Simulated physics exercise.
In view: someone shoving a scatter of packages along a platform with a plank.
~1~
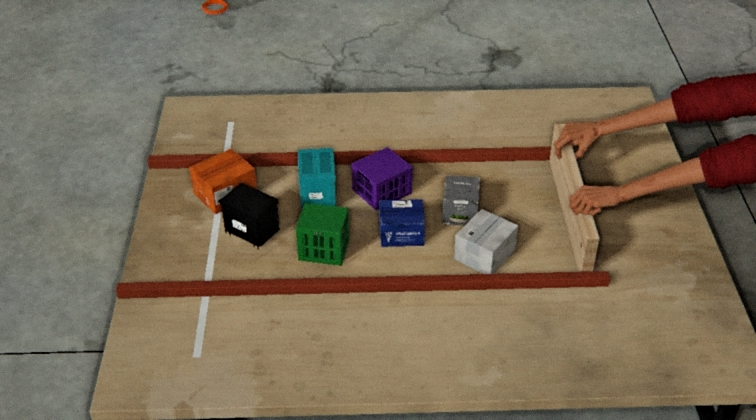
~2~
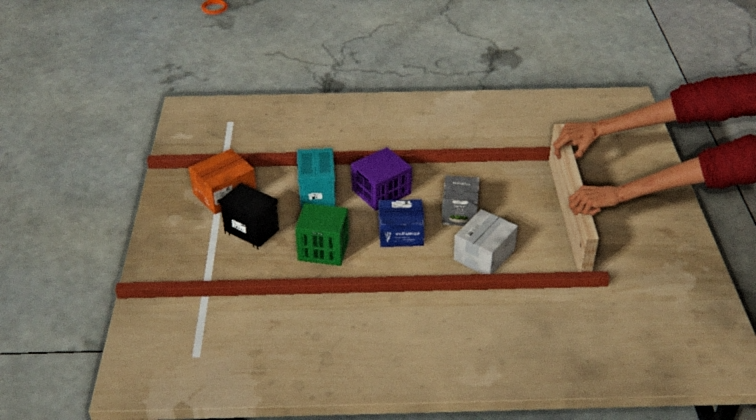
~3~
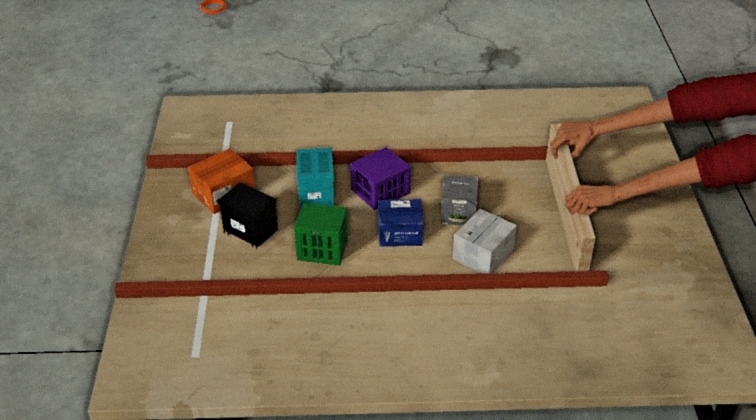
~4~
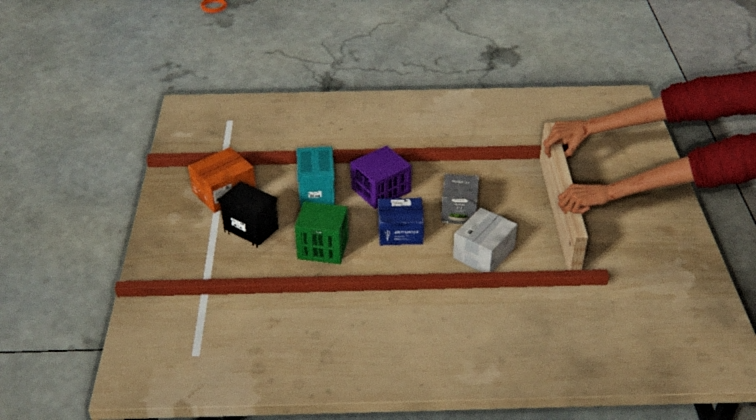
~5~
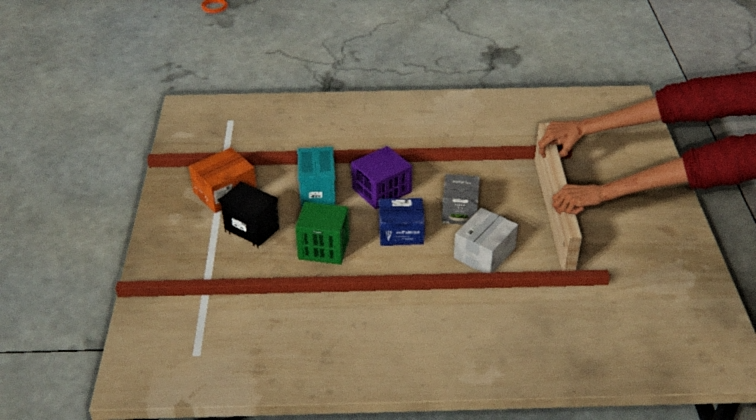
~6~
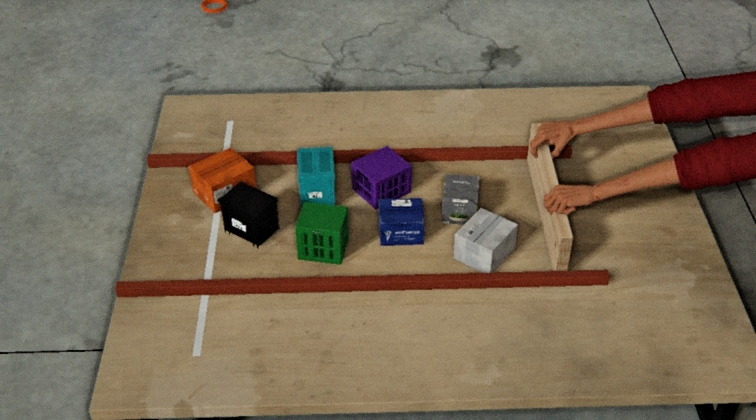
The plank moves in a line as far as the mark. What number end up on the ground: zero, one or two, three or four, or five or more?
Here the number that fall off is one or two.
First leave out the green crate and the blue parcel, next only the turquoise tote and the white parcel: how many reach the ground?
It would be 1 and 0.
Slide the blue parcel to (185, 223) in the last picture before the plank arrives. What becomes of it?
From there it comes down.
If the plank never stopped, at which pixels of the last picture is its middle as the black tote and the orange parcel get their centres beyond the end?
Its middle is around (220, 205) and around (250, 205).
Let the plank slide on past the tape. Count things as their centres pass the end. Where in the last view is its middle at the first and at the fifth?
At (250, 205) for the first, at (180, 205) for the fifth.
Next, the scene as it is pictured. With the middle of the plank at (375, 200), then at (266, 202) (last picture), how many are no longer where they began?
At the one place 6, at the other 8.
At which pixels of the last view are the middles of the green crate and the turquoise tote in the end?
The green crate stops around (133, 252); the turquoise tote around (155, 181).
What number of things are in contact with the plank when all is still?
In contact: 3.
A little later, none off yet; orange parcel at rest near (223, 180); black tote at rest near (250, 215); turquoise tote at rest near (317, 179).
Next, none off yet; orange parcel shifted a little near (212, 180); black tote shifted a little near (233, 211); turquoise tote shifted about its own width near (262, 179).
When it is over, the number that fall off is one or two; down, black tote and orange parcel.
